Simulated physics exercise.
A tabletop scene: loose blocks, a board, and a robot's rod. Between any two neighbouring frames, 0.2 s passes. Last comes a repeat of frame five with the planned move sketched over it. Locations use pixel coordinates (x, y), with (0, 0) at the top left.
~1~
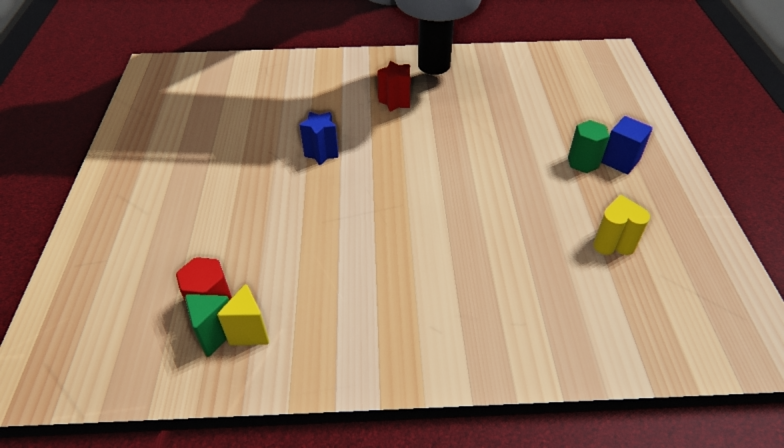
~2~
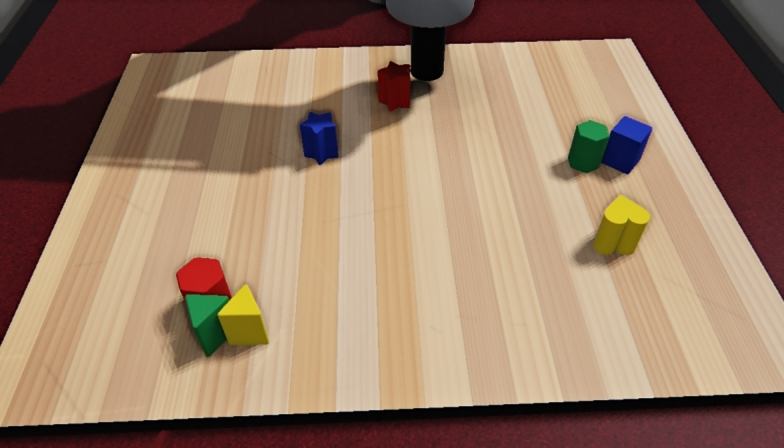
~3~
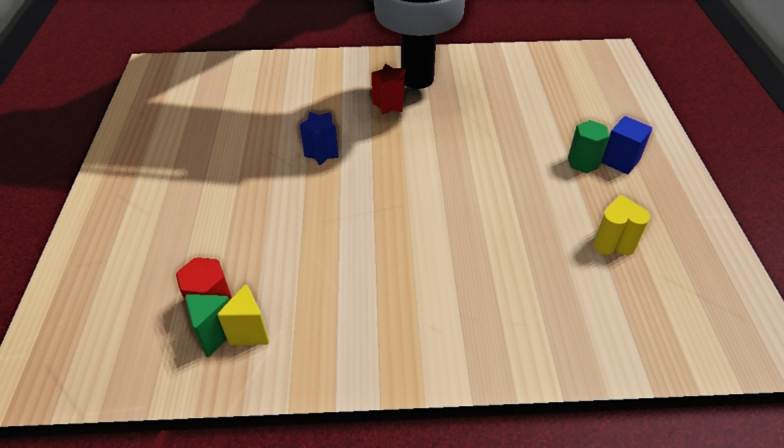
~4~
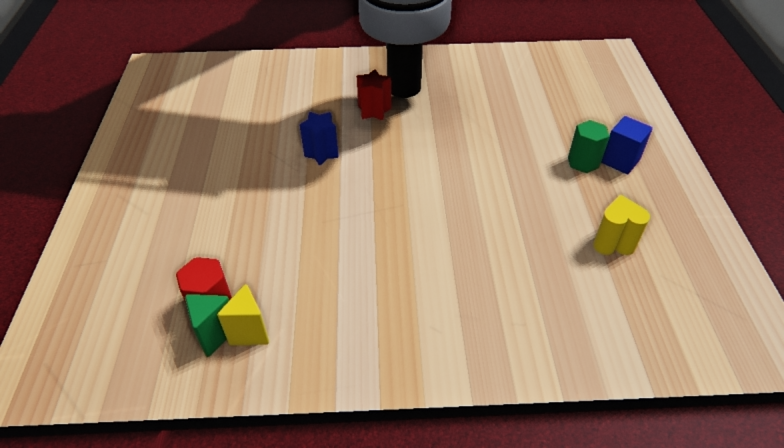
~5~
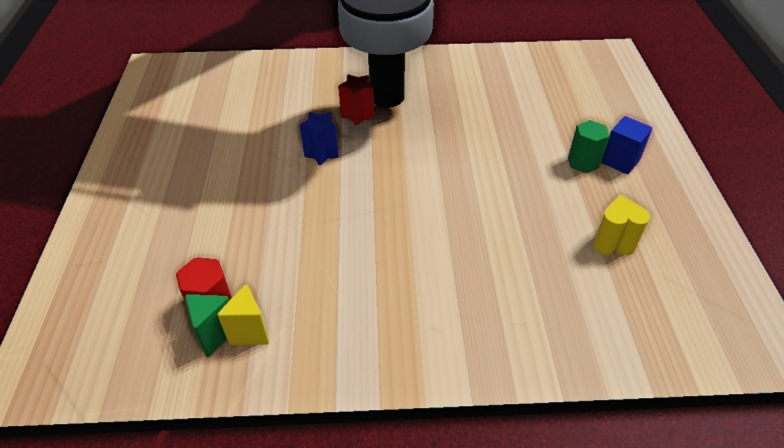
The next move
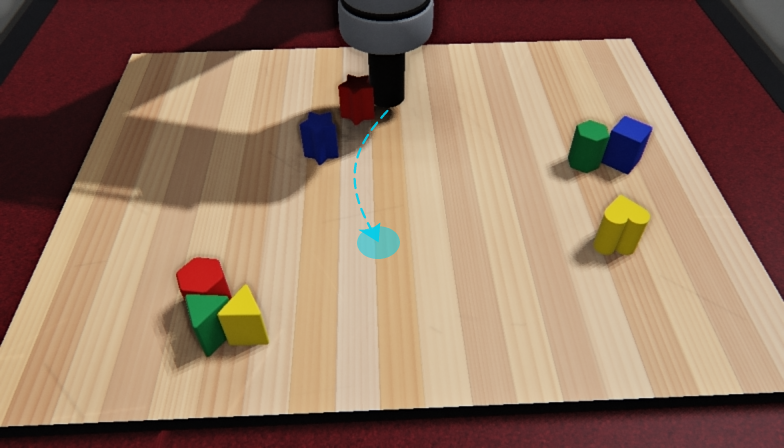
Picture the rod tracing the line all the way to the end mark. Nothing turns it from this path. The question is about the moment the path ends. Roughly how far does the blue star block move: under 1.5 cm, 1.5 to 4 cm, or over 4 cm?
My answer is that it shifts under 1.5 cm.
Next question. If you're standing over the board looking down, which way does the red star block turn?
Clockwise rotation.
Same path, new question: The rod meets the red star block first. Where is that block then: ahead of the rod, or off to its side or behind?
Slipped loose.
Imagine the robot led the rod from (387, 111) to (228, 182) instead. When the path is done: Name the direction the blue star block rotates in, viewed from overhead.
That block twists counter-clockwise.
The line goes from (387, 111) through (361, 147) and (356, 193) to (378, 242).
The first path, step by step. One third of the way, rod at (360, 135); red star block at (343, 88), turned 45° clockwise.
Two thirds of the way, rod at (355, 180); red star block at (343, 88), turned 45° clockwise.
At the end, rod at (378, 229); blue star block unmoved; red star block at (343, 88), turned 45° clockwise.
